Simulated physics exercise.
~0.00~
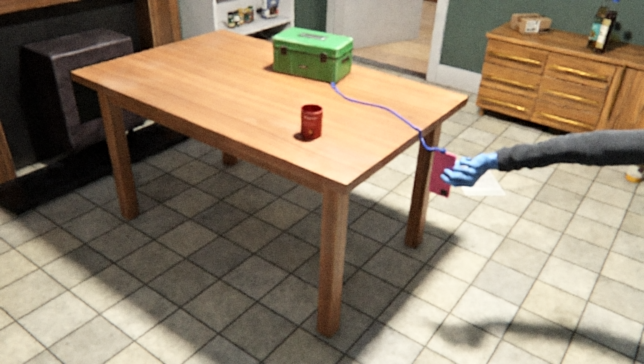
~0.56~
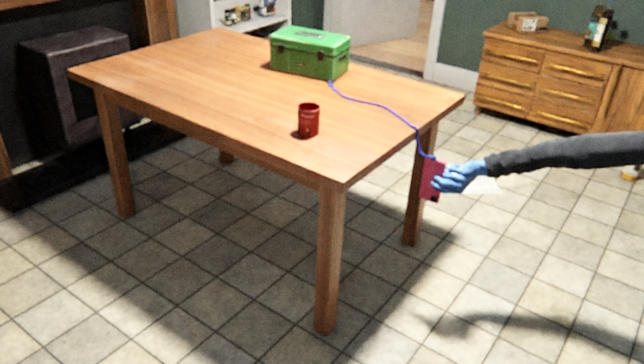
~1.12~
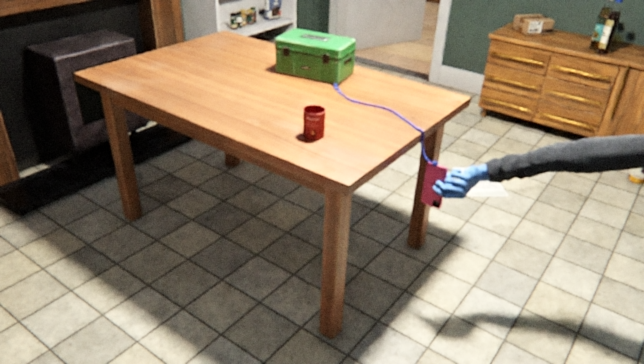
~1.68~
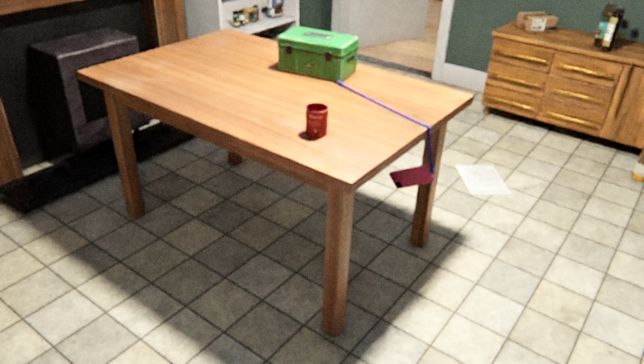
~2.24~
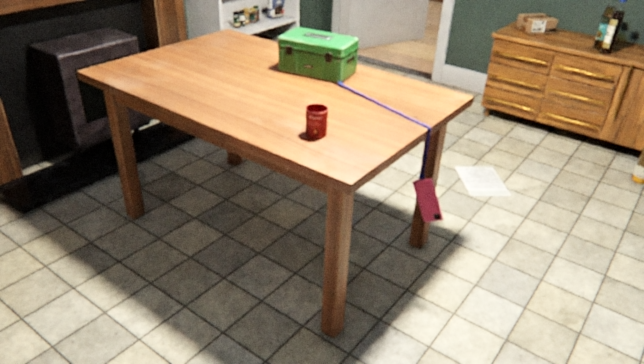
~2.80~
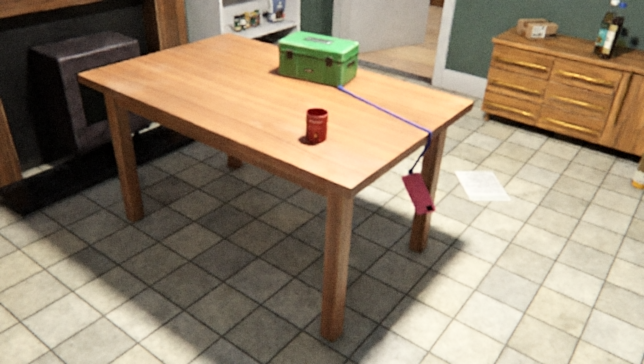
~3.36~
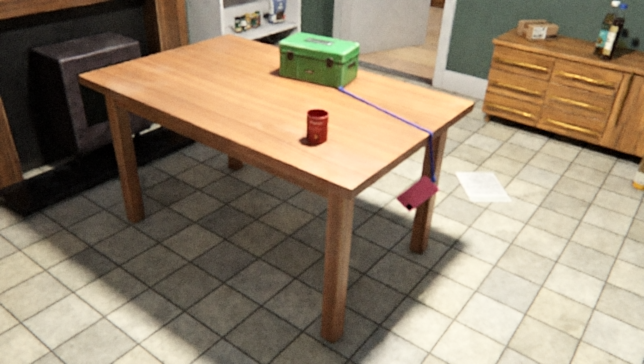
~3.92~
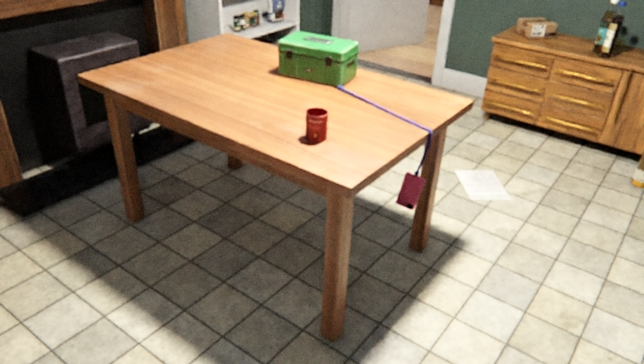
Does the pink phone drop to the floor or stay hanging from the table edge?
The pink phone stays hanging by its cord and swings at the table edge, while the red cup stays on top.
At a wooden table, a gloved hand releases a corded pink phone, which dangles and swings.
